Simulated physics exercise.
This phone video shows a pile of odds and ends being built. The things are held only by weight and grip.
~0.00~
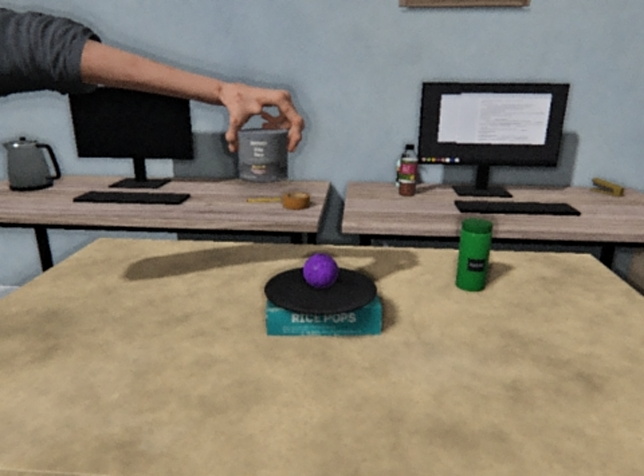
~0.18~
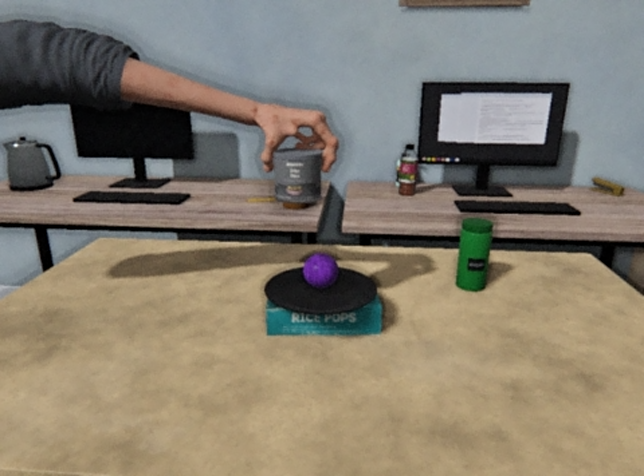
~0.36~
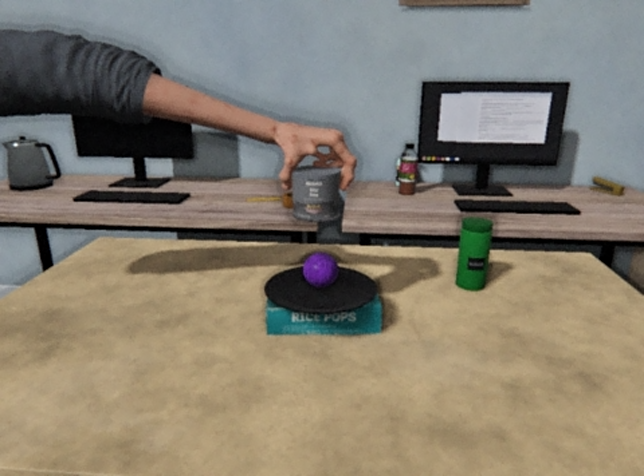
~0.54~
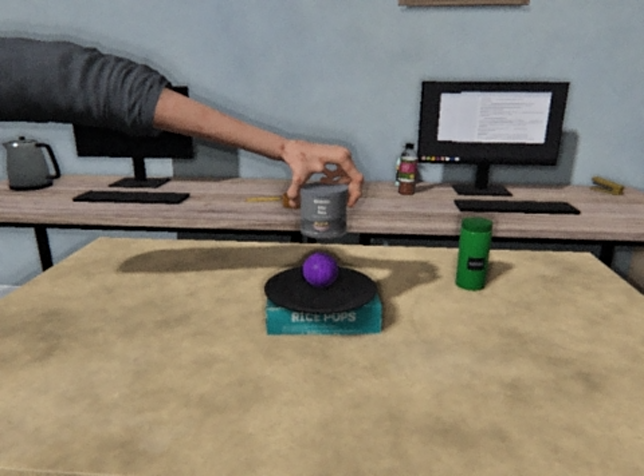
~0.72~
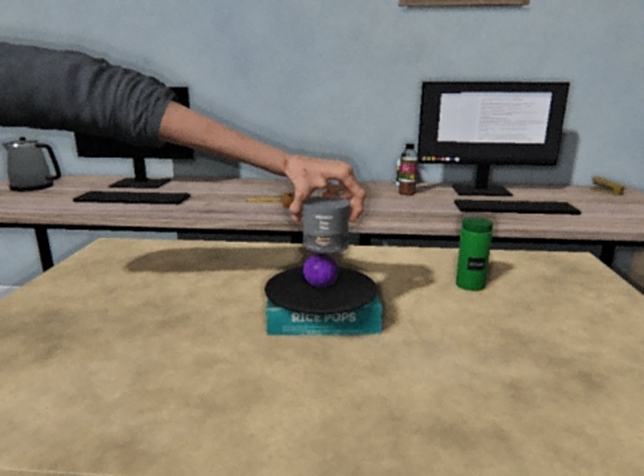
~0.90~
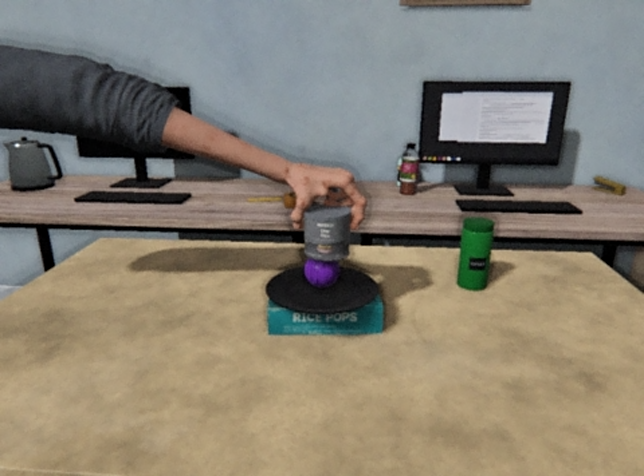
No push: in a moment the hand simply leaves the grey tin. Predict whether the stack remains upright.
The pile is unstable.
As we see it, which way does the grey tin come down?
Observed: The object is displaced in the rightward direction.
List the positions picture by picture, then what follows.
Coming down; grey tin (264, 155); purple onion (321, 271), in the first picture.
Coming down; grey tin (298, 175); turquoise packet (323, 309), in the second picture.
Coming down; grey tin (316, 193); purple onion (321, 270), in the third picture.
Coming down; grey tin (324, 210); turquoise packet (323, 308), in the fourth picture.
Coming down; grey tin (326, 225); purple onion (321, 270), in the fifth picture.
In place under the hand; grey tin (327, 232); turquoise packet (324, 308), in the sixth picture.
By 1.30 s, grey tin now fallen.
By 1.50 s, things are still on the move.
By 1.60 s, as before.
By 2.60 s, nothing new.
When it is over (4.0 s), fallen, grey tin; the other 4 as before. End places, in pixels of the last picture, grey tin near (473, 310). The pile gives way.
